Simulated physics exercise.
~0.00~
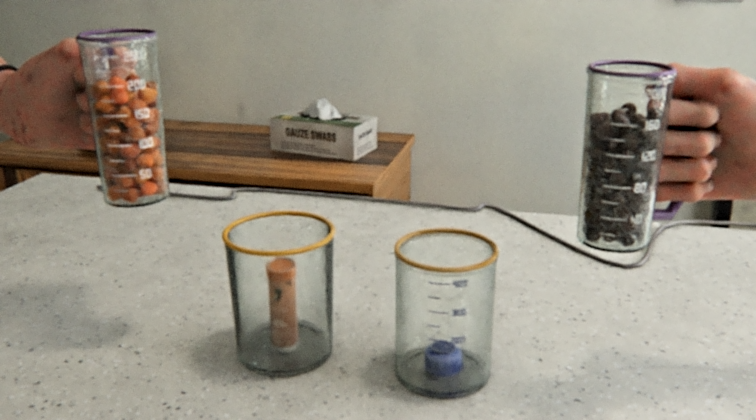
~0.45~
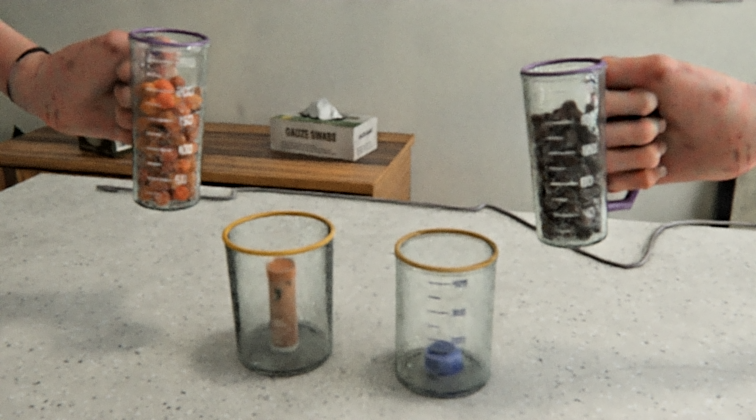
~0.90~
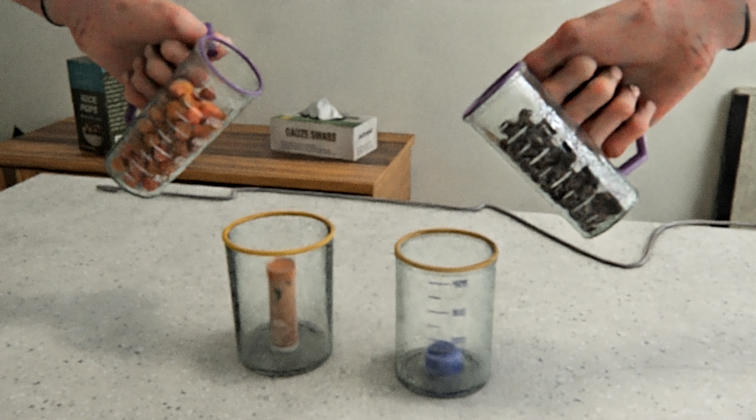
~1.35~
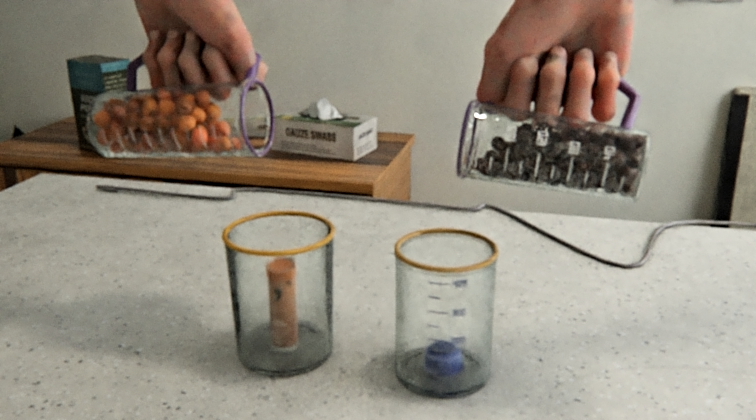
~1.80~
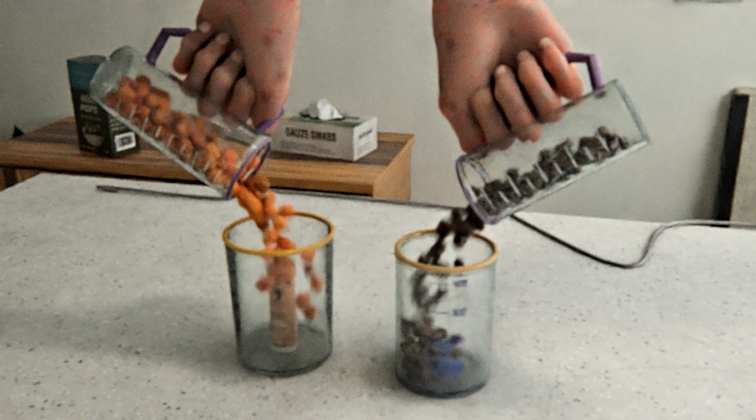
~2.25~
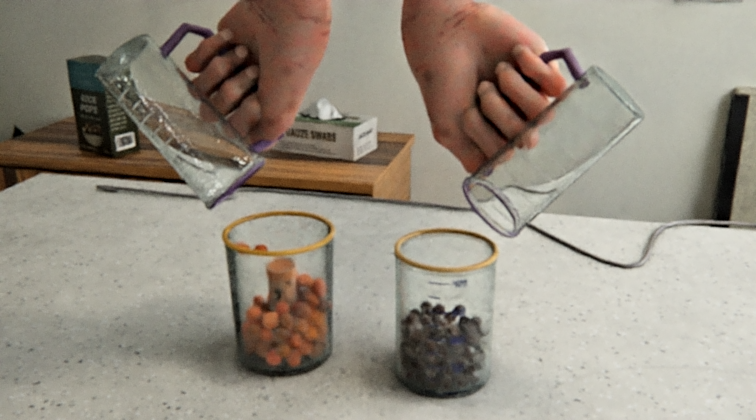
Two hands tip cups of orange and dark pieces into glasses, covering only the blue object.
